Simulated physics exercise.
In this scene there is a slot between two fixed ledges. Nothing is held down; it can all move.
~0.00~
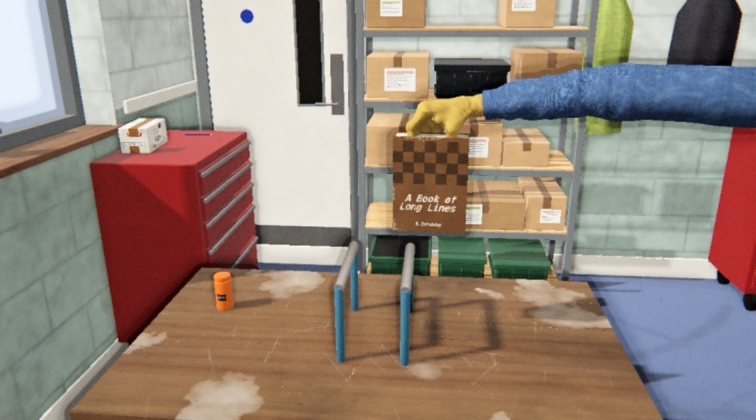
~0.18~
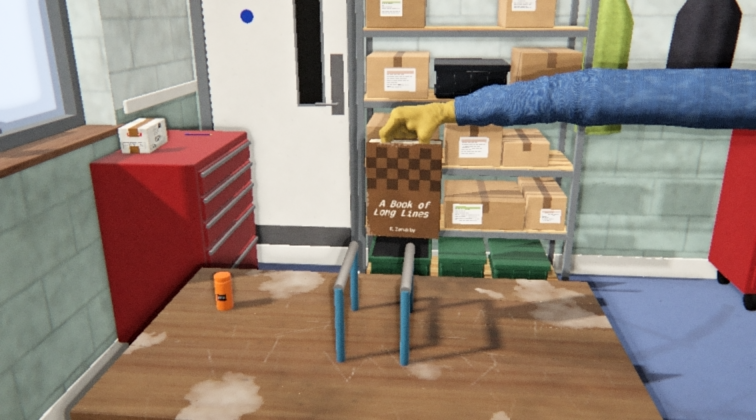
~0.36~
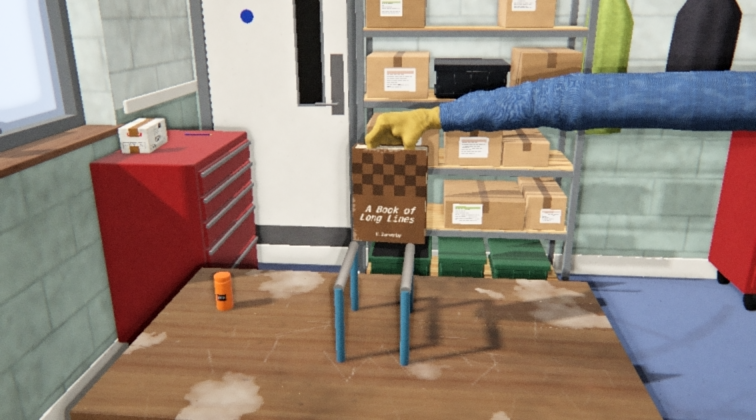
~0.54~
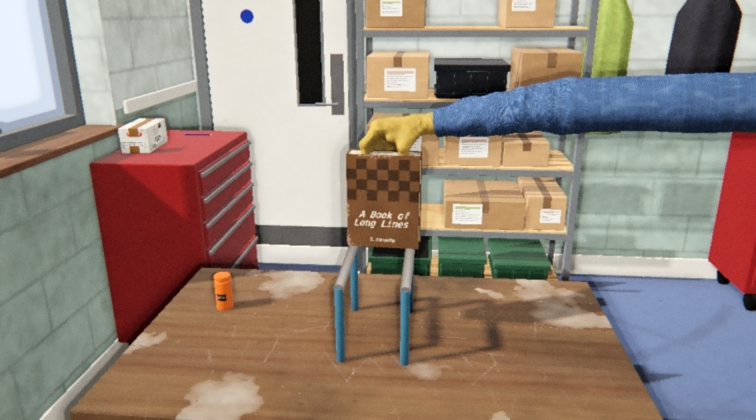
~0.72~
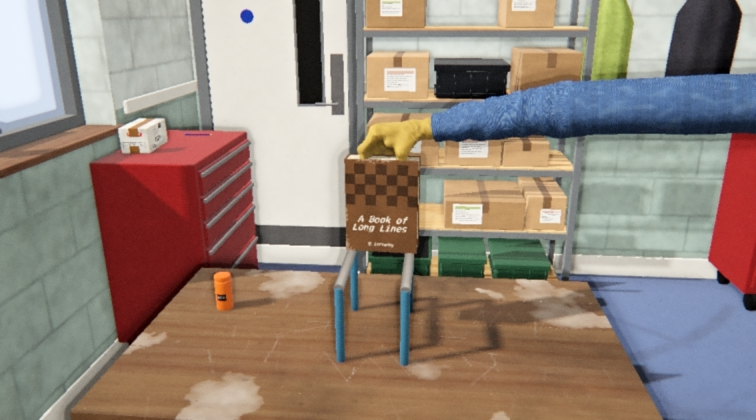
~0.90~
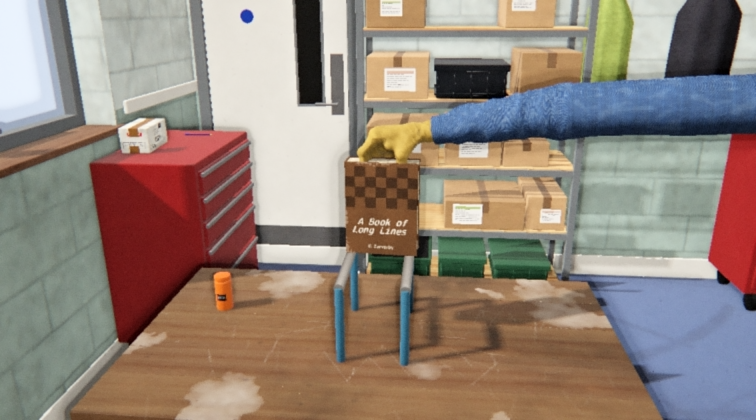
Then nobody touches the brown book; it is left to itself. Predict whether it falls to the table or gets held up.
The likely result is that it is held at the gap.
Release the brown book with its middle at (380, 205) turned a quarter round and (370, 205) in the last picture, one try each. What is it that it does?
Result 1: Passes; result 2: Blocked.
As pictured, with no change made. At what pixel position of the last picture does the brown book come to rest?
The object finishes roughly at pixel (384, 219).
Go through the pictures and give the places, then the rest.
Being brought over the gap; brown book (430, 183); orange shaker (224, 291), in the first picture.
Being brought over the gap; brown book (404, 188); orange shaker (224, 291), in the second picture.
Being brought over the gap; brown book (390, 194); orange shaker (224, 291), in the third picture.
Being brought over the gap; brown book (384, 199); orange shaker (224, 291), in the fourth picture.
Being brought over the gap; brown book (383, 204); orange shaker (224, 291), in the fifth picture.
Held still over the gap; brown book (383, 206); orange shaker (224, 291), in the sixth picture.
By 1.10 s, brown book moved a little near (383, 218).
By 1.40 s, brown book resting near (385, 220).
When it is over (1.9 s), both as before. End places, in pixels of the last picture, brown book near (384, 219). The book stays on top.
